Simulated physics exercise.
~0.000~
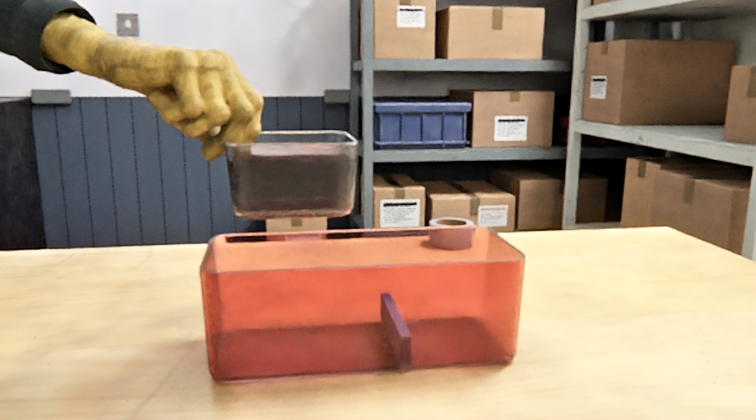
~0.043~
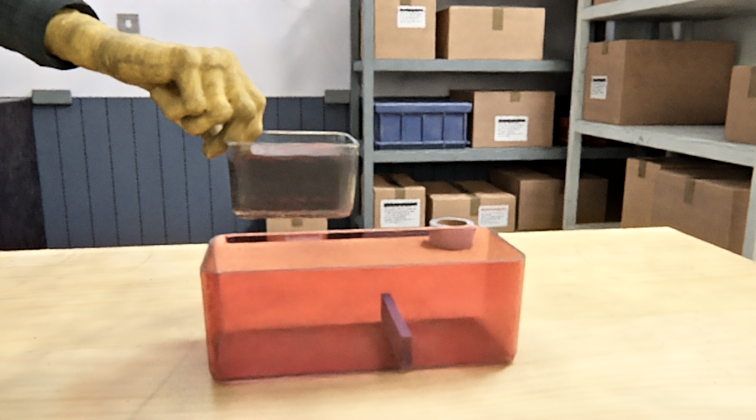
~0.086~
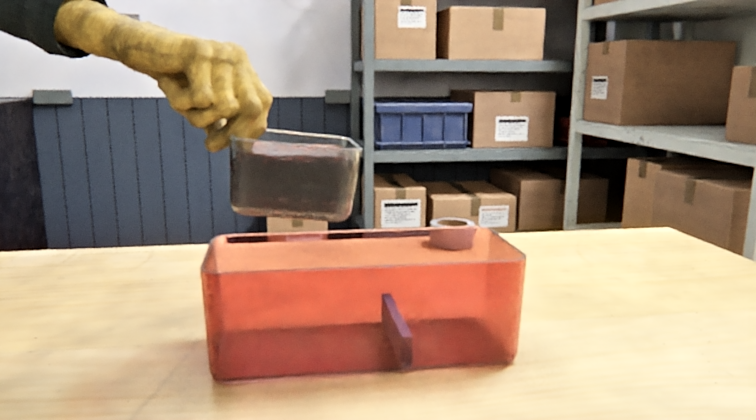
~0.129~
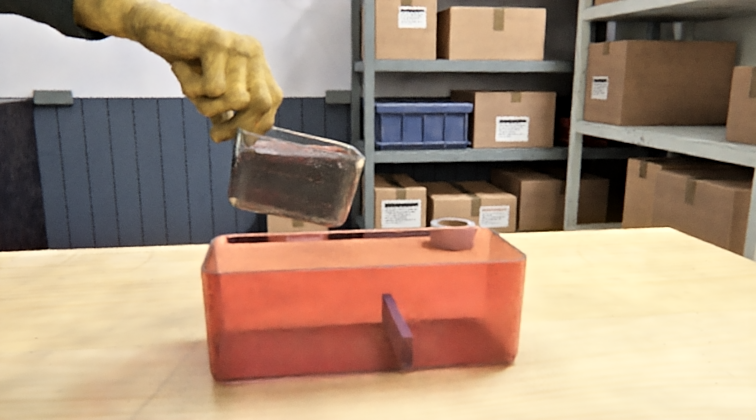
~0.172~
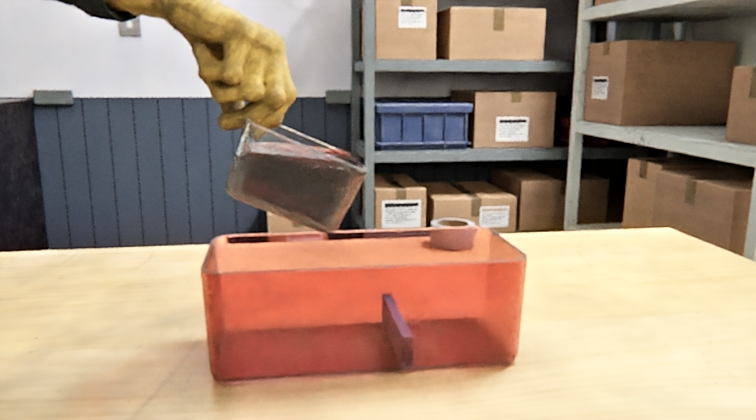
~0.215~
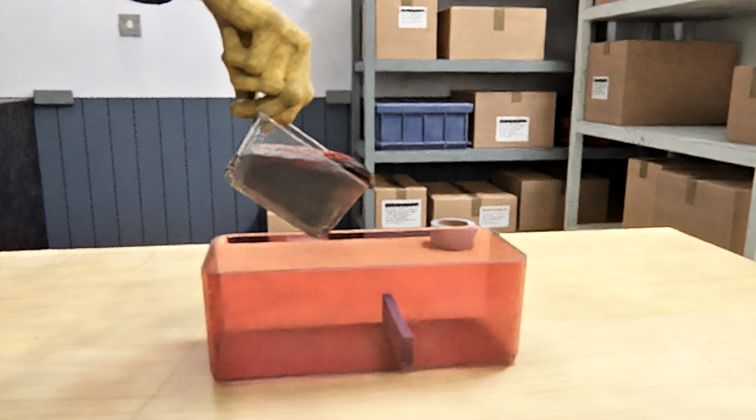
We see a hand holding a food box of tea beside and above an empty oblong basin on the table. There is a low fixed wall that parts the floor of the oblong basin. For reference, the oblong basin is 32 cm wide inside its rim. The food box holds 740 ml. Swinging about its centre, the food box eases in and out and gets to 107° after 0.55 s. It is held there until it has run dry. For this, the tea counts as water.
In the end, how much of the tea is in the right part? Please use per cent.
Roughly 40 percent is in the right part.
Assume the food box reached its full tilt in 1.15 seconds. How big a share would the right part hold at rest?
That would be about 55 in a hundred, I'd say.
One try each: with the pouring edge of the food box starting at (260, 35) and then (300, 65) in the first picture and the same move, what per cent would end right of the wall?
20 per cent first, 20 per cent second.
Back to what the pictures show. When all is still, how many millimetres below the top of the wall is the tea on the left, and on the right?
18 mm left, 16 mm right.
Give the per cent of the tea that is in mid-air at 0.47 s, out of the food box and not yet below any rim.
Roughly 20 percent.
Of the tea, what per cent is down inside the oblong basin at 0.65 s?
Roughly 86 %.
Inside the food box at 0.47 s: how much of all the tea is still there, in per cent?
Roughly 20 percent.
Then, 0.47 s in, the tilt is 101° and 19 per cent is still to pour, 25 is left of the wall and 35 right of it.
Then, 0.65 s in, the tilt is 107° and 3 per cent is still to pour, 47 is left of the wall and 39 right of it.
Then, 0.84 s in, the tilt is 107° and 0 per cent is still to pour, 50 is left of the wall and 43 right of it.
Then, 1.05 s in, the tilt is 107° and 0 per cent is still to pour, 56 is left of the wall and 39 right of it.
Finally, 56 per cent lies left of the wall, 40 right of it and 5 outside.
